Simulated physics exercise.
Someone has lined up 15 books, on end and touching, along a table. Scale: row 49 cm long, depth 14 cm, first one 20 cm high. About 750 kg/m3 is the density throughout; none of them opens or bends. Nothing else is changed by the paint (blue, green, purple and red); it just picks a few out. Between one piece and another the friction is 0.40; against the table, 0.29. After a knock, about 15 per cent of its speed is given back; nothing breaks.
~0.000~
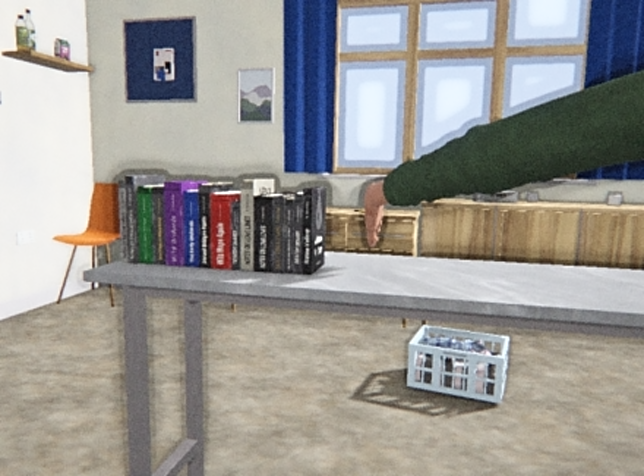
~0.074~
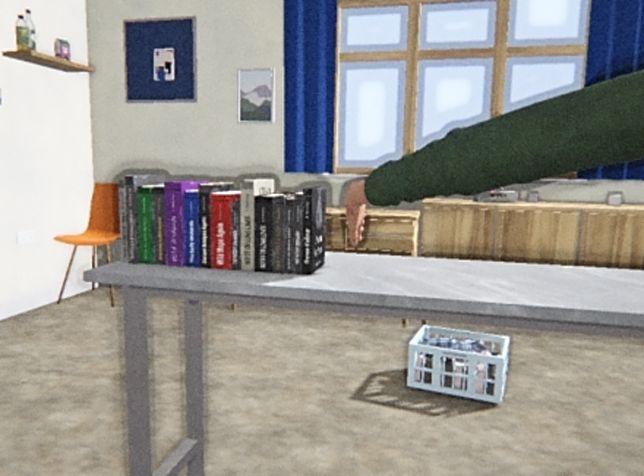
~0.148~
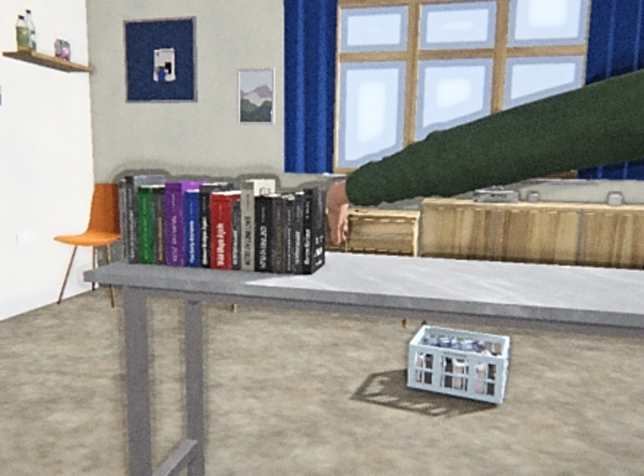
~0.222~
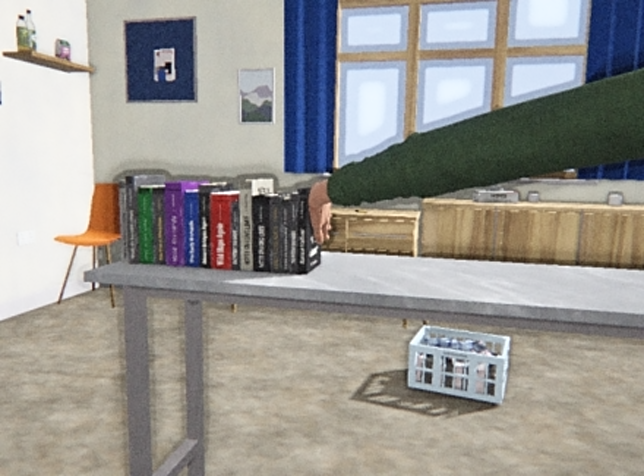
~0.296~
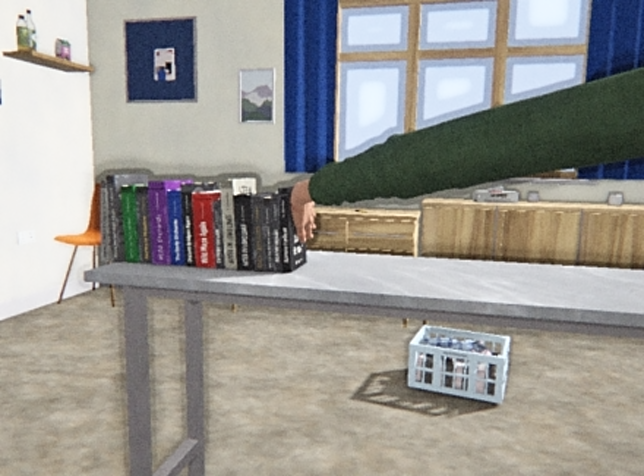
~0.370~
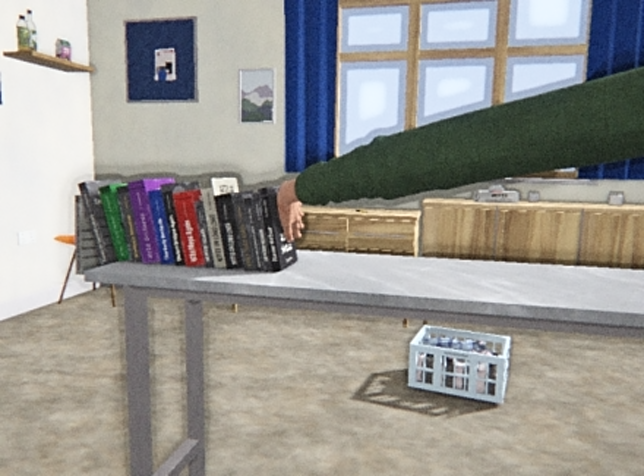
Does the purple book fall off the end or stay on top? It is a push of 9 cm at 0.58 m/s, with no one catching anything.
Looks like it takes the plunge.
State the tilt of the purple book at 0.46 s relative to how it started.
Close to 25° of tilt compared with the start.
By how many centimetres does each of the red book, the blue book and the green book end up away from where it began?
The red one ends around 20 cm from its start, the blue one around 30 cm and the green one around 90 cm.
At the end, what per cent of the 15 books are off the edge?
Around 35 per cent, I'd say.
Around 0.46 s, 1 of the 15 books off the edge; purple book tipped 26°; green book tipped 33°.
Around 0.64 s, 3 of the 15 books off the edge; purple book tipped 72°; green book on its side.
Around 0.90 s, 5 of the 15 books off the edge; purple book on its side; blue book on its side.
Finally (1.3 s), 5 of the 15 books off the edge; purple book on its side; blue book on its side; green book on its side. Seen by the last camera, middles, blue book near (121, 250).
